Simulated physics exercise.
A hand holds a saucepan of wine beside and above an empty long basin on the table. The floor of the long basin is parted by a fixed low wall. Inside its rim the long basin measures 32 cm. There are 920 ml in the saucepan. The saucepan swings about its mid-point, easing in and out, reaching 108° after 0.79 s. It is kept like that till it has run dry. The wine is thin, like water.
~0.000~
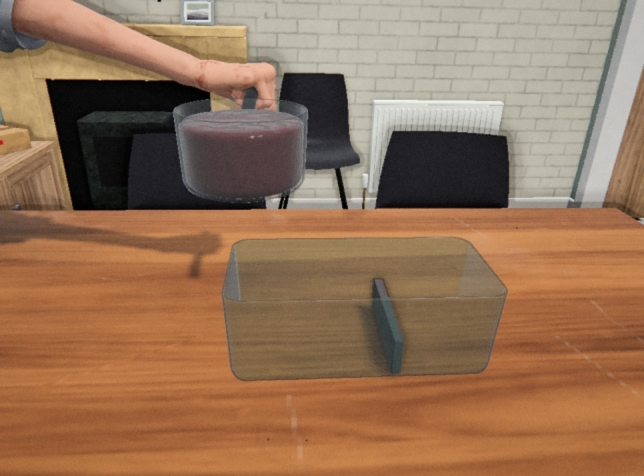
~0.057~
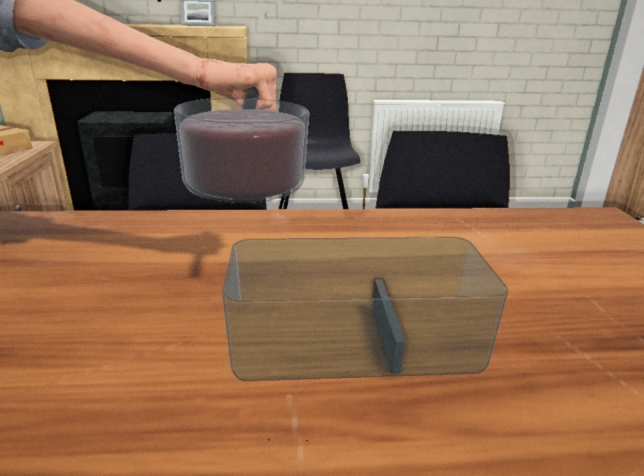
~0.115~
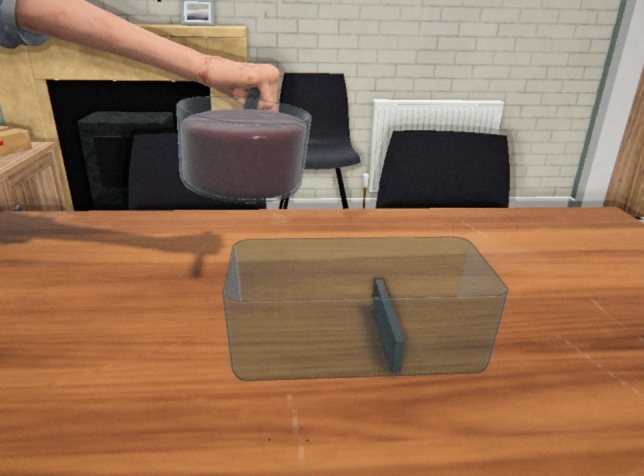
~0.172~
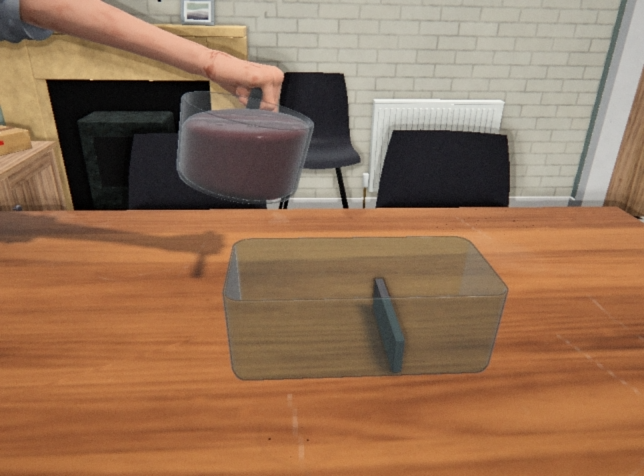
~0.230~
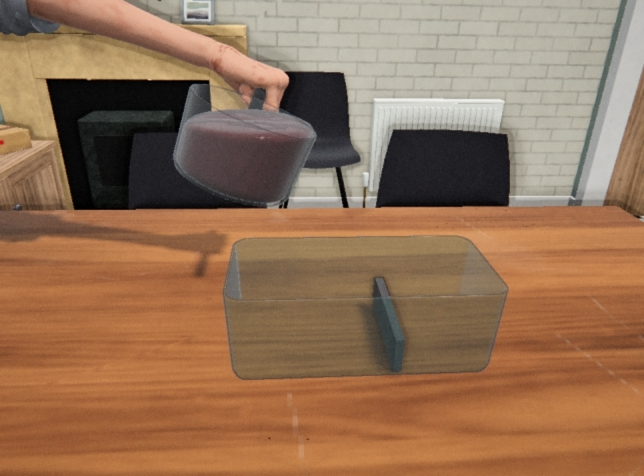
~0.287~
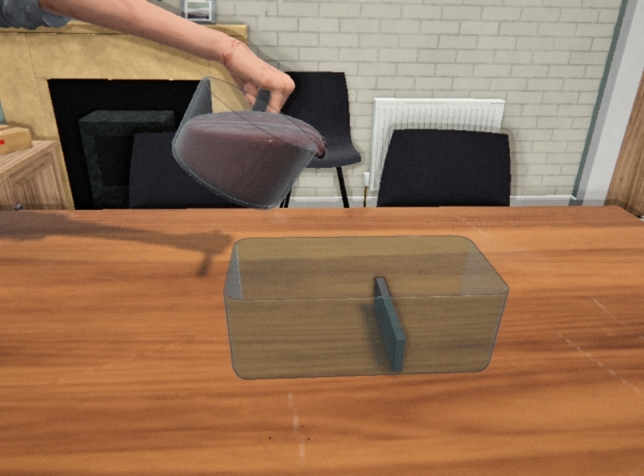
A hand tilts a saucepan of dark red wine rightward above an empty long basin.
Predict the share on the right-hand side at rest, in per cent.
Roughly 7 per cent is past the wall.
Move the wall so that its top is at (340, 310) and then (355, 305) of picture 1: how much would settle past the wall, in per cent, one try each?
First 65, then 50 per cent.
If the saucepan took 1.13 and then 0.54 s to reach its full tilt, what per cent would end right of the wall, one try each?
In turn about 10 and 10 per cent.
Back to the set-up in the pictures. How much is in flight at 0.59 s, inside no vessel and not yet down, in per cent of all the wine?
About 38 per cent.
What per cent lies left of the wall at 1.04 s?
Near 90 in a hundred.
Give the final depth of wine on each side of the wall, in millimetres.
Some 30 mm on the left and 4 mm on the right.
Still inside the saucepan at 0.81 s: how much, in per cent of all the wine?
About 6 per cent.
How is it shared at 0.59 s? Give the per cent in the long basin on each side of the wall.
Near 26 on the left, 1 on the right.
After 0.59 s the tilt is 92° and 33 per cent is still to pour, 27 is left of the wall and 1 right of it.
After 0.81 s the tilt is 108° and 6 per cent is still to pour, 83 is left of the wall and 3 right of it.
After 1.04 s the tilt is 108° and 0 per cent is still to pour, 90 is left of the wall and 6 right of it.
After 1.29 s the tilt is 108° and 0 per cent is still to pour, 90 is left of the wall and 7 right of it.
In the end 90 per cent lies left of the wall, 7 right of it and 3 outside.
